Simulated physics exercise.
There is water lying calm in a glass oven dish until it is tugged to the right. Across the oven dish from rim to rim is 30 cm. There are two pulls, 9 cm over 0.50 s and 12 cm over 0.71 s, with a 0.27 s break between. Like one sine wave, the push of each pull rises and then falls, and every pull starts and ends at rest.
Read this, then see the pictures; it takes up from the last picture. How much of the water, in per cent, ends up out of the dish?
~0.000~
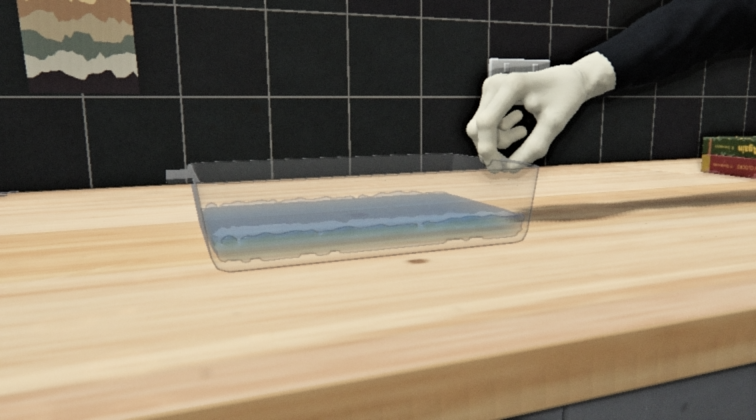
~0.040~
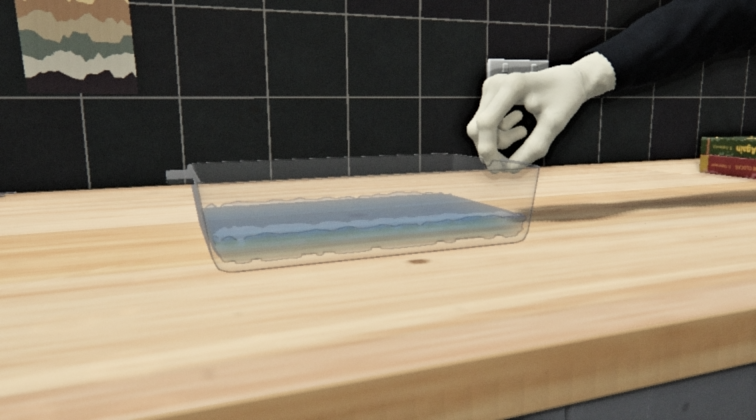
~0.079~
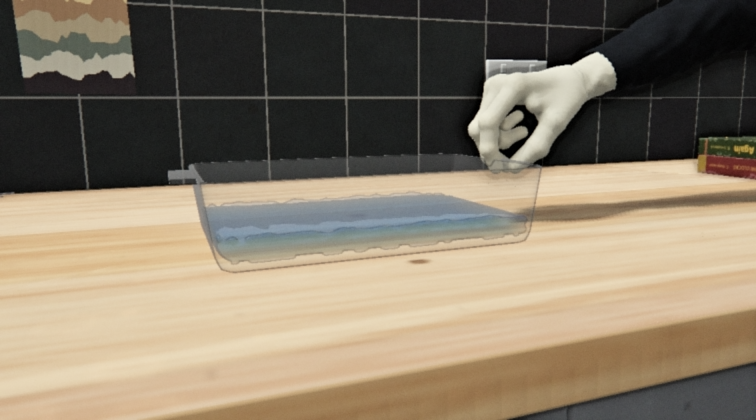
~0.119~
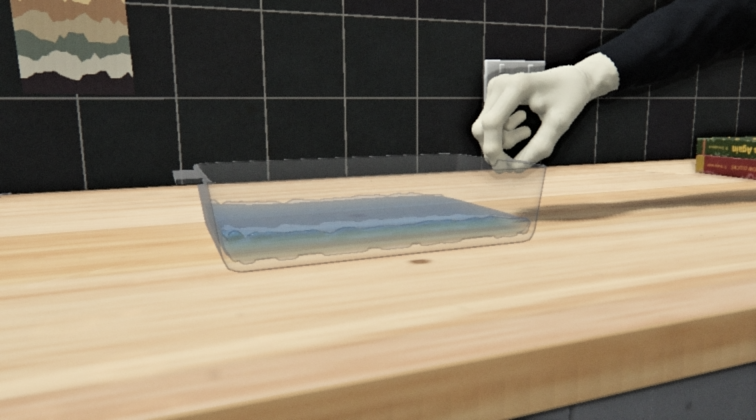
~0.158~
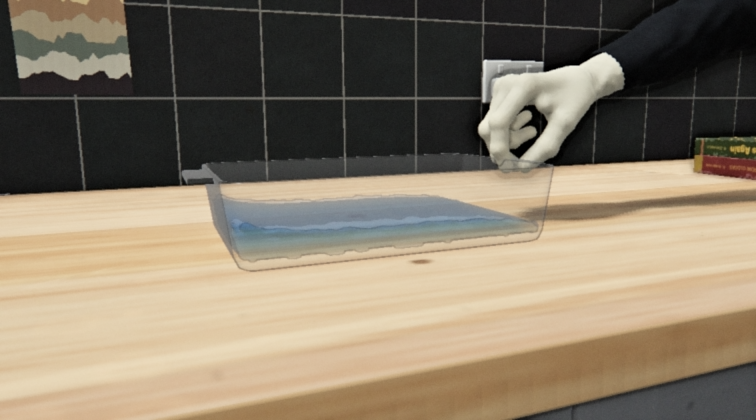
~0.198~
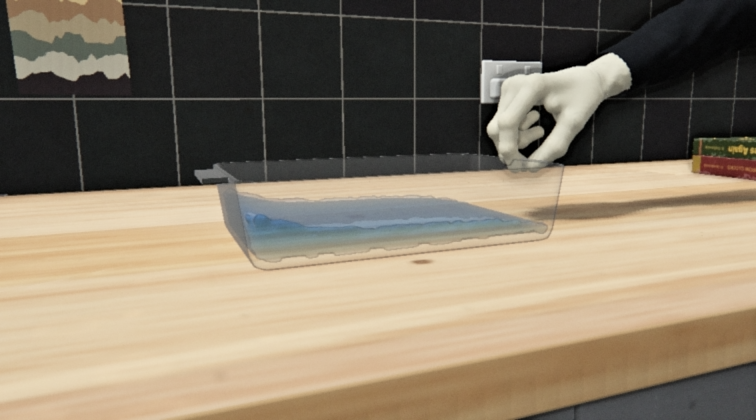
About 10 per cent.
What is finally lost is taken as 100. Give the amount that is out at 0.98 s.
I'd say something like 20 per cent at that point.
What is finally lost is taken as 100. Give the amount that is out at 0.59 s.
Close to 0 in a hundred.
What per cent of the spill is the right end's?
About 70 per cent.
By 0.59 s it has gone 9 cm; 0 per cent is out over the left end and 0 over the right.
By 0.98 s it has gone 11 cm; 0 per cent is out over the left end and 2 over the right.
By 1.38 s it has gone 21 cm; 3 per cent is out over the left end and 2 over the right.
By 1.77 s it has gone 21 cm; 3 per cent is out over the left end and 7 over the right.
At rest 10 per cent is out in all, 3 of it over the left end.
